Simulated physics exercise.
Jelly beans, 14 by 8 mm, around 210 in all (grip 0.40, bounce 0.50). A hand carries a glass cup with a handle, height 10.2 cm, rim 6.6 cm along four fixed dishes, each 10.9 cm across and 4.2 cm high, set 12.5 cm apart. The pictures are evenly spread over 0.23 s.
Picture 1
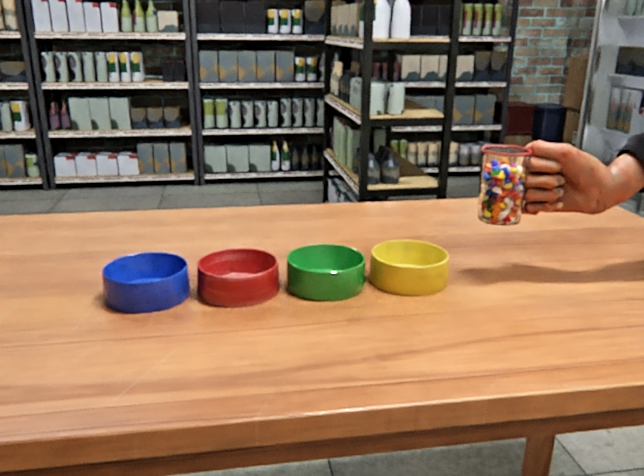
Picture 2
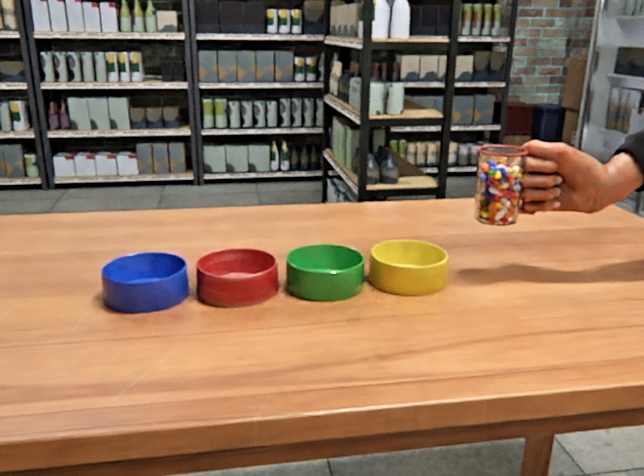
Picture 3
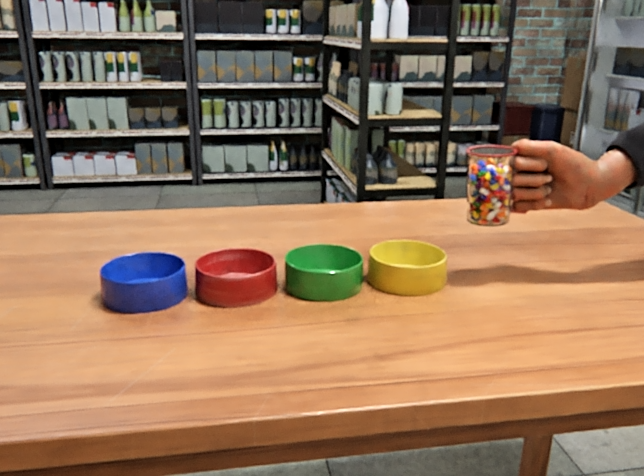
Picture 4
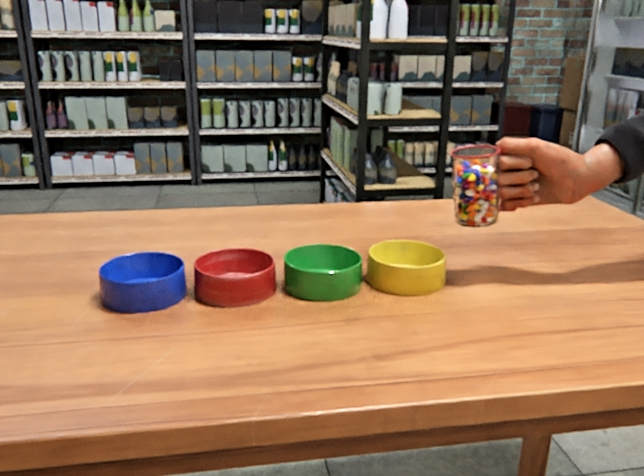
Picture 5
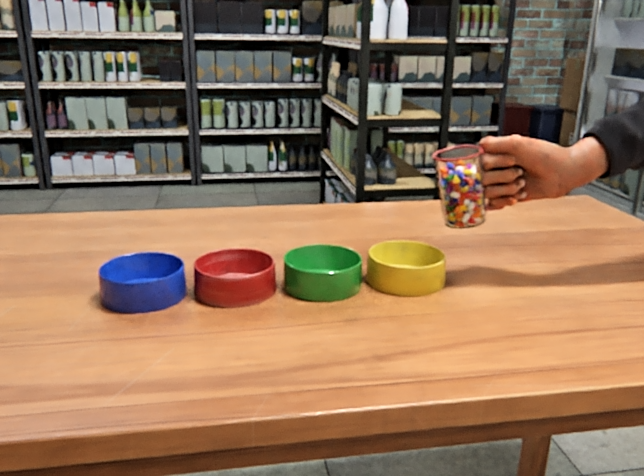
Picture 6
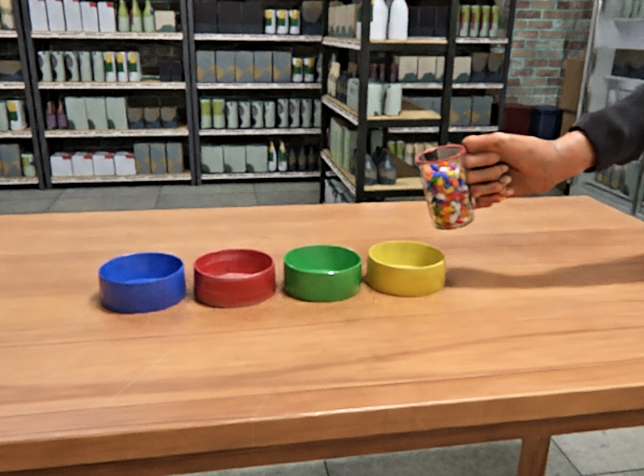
A hand holding a clear glass cup of colorful jelly beans starts at the right, above a wooden table where blue, red, green and yellow dishes sit in a row. It moves the cup a short way left toward the yellow dish, gradually tilting it slightly leftward, while the dishes stay put.
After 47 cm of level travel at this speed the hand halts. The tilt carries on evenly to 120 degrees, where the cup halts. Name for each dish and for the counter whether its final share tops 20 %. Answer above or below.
Red dish: Below; blue dish: Above; green dish: Below; yellow dish: Below; on the counter: Above.
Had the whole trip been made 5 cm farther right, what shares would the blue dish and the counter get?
Blue 100, counter 0.
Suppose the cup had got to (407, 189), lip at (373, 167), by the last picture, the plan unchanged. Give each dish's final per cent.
Red 0; blue 60; green 0; yellow 0.
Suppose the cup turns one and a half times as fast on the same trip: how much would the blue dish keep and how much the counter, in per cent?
Then: Blue 70; counter 30.
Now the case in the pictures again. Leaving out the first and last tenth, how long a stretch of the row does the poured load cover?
Some 16 cm.
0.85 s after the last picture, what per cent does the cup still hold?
Roughly 95 per cent.
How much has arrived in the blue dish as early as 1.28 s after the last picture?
About 65 per cent by then.
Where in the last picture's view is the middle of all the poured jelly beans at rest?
At about (122, 290).
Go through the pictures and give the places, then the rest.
Cup at (503, 185), tilt 0 degrees, lip at (485, 151), moved 0.0 cm; middle of the pieces at (503, 192); yellow dish at (410, 253); green dish at (326, 258); red dish at (238, 262); blue dish at (145, 267), in the first frame.
Cup at (499, 186), tilt 1 degrees, lip at (481, 151), moved 0.4 cm; middle of the pieces at (500, 192), in the second frame.
Cup at (490, 186), tilt 3 degrees, lip at (469, 153), moved 1.6 cm; middle of the pieces at (491, 192), in the third frame.
Cup at (476, 186), tilt 7 degrees, lip at (453, 155), moved 3.6 cm; middle of the pieces at (477, 193), in the fourth frame.
Cup at (461, 187), tilt 12 degrees, lip at (435, 158), moved 5.8 cm; middle of the pieces at (464, 194), in the fifth frame.
Cup at (447, 188), tilt 16 degrees, lip at (418, 162), moved 7.9 cm; middle of the pieces at (450, 194); yellow dish at (407, 254); green dish at (323, 258); red dish at (234, 263); blue dish at (142, 267), in the sixth frame.
Then, 0.51 s after the last picture, tilt 66 degrees; cup holds 100 %.
Then, 0.85 s after the last picture, tilt 99 degrees; cup holds 95 %.
Then, 1.28 s after the last picture, tilt 120 degrees; cup holds 5 %, blue 65 %.
In the end, red 0 %, blue 70 %, green 0 %, yellow 0 %, counter 30 %.
